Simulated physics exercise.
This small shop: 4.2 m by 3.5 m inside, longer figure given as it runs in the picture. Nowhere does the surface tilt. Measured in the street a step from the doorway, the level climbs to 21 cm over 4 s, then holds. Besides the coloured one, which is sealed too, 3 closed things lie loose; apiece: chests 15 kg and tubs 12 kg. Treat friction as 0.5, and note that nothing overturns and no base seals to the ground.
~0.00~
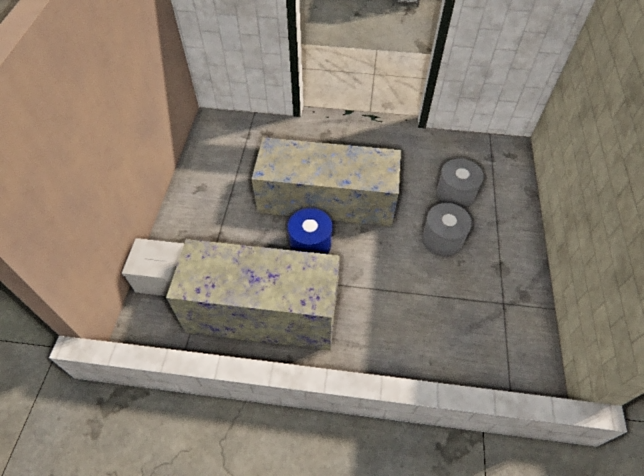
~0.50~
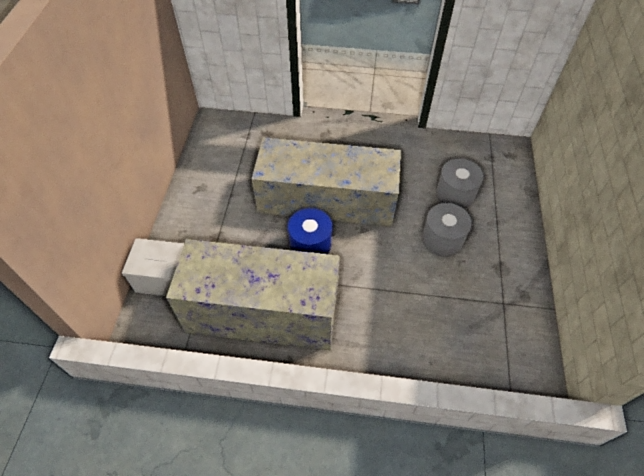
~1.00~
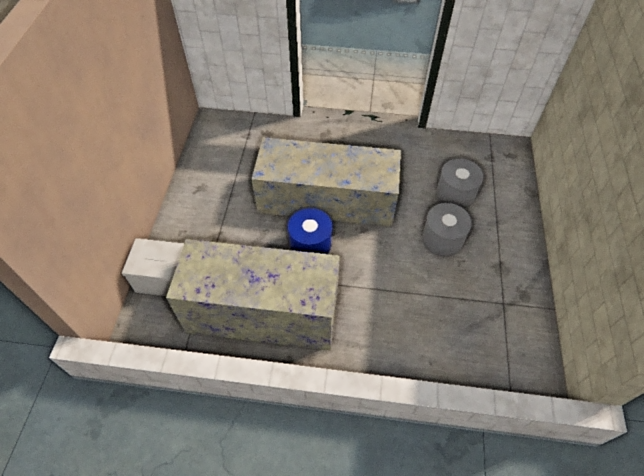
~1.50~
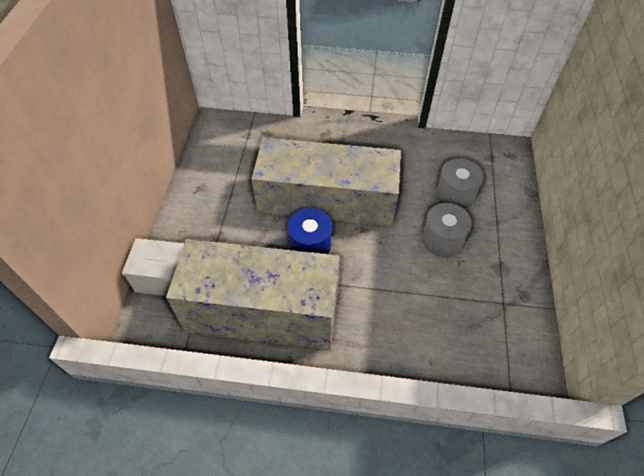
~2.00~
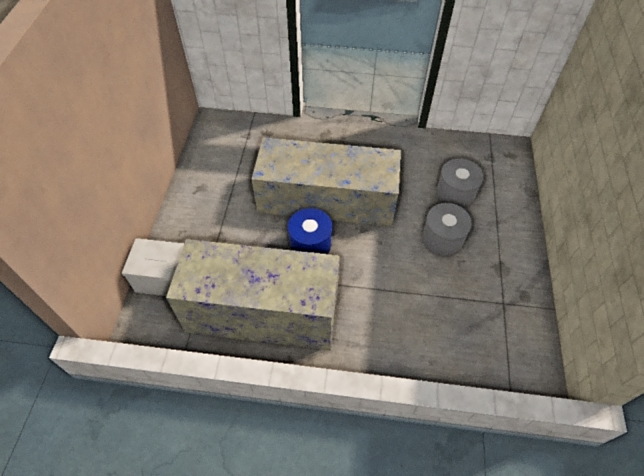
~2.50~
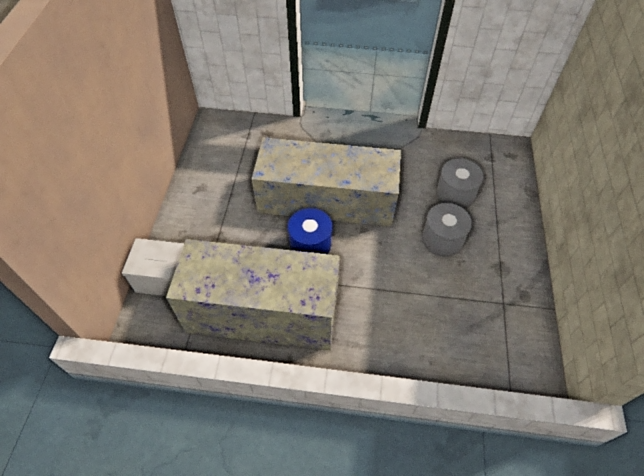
A small shop with a grey tiled floor is seen from high above, facing an open doorway in the pale back wall. A blue tub sits between two mottled yellowish blocks flecked with purple and blue, with a white chest at left and two grey tubs at right. Bluish water spreads over the ground outside, creeps to the doorway and slips just inside, while the objects and camera stay still.
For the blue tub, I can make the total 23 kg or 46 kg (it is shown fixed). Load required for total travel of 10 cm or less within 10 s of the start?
Even the lighter choice passes.
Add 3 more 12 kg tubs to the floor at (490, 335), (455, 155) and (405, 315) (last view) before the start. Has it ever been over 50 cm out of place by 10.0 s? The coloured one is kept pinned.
Result, in turn - exceeds it; exceeds it; falls shy.
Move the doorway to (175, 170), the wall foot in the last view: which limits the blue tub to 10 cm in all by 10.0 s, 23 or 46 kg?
The answer is that the lesser mass suffices.
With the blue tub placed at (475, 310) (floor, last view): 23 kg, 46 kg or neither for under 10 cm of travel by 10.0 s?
Outcome - success with both.
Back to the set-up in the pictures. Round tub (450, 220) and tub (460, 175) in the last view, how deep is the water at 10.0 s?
First about 7 cm, second about 8 cm.
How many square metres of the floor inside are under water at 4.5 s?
Close to 4.0 m2, I'd say.
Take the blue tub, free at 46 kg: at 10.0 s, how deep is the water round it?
Something like 6 centimetres.
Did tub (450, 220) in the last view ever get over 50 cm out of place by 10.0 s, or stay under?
That one is below half a metre, as it turns out.
After 3.5 s the blue tub would be 0 cm from its start with 23 kg and 0 cm from its start with 46 kg; 0 cm of water round it then.
After 4.5 s the blue tub would be 0 cm from its start with 23 kg and 0 cm from its start with 46 kg; 0 cm of water round it then.
After 7.0 s the blue tub would be 0 cm from its start with 23 kg and 0 cm from its start with 46 kg; 1 cm of water round it then.
After 10.0 s the blue tub would be 0 cm from its start with 23 kg and 0 cm from its start with 46 kg; 6 cm of water round it then.
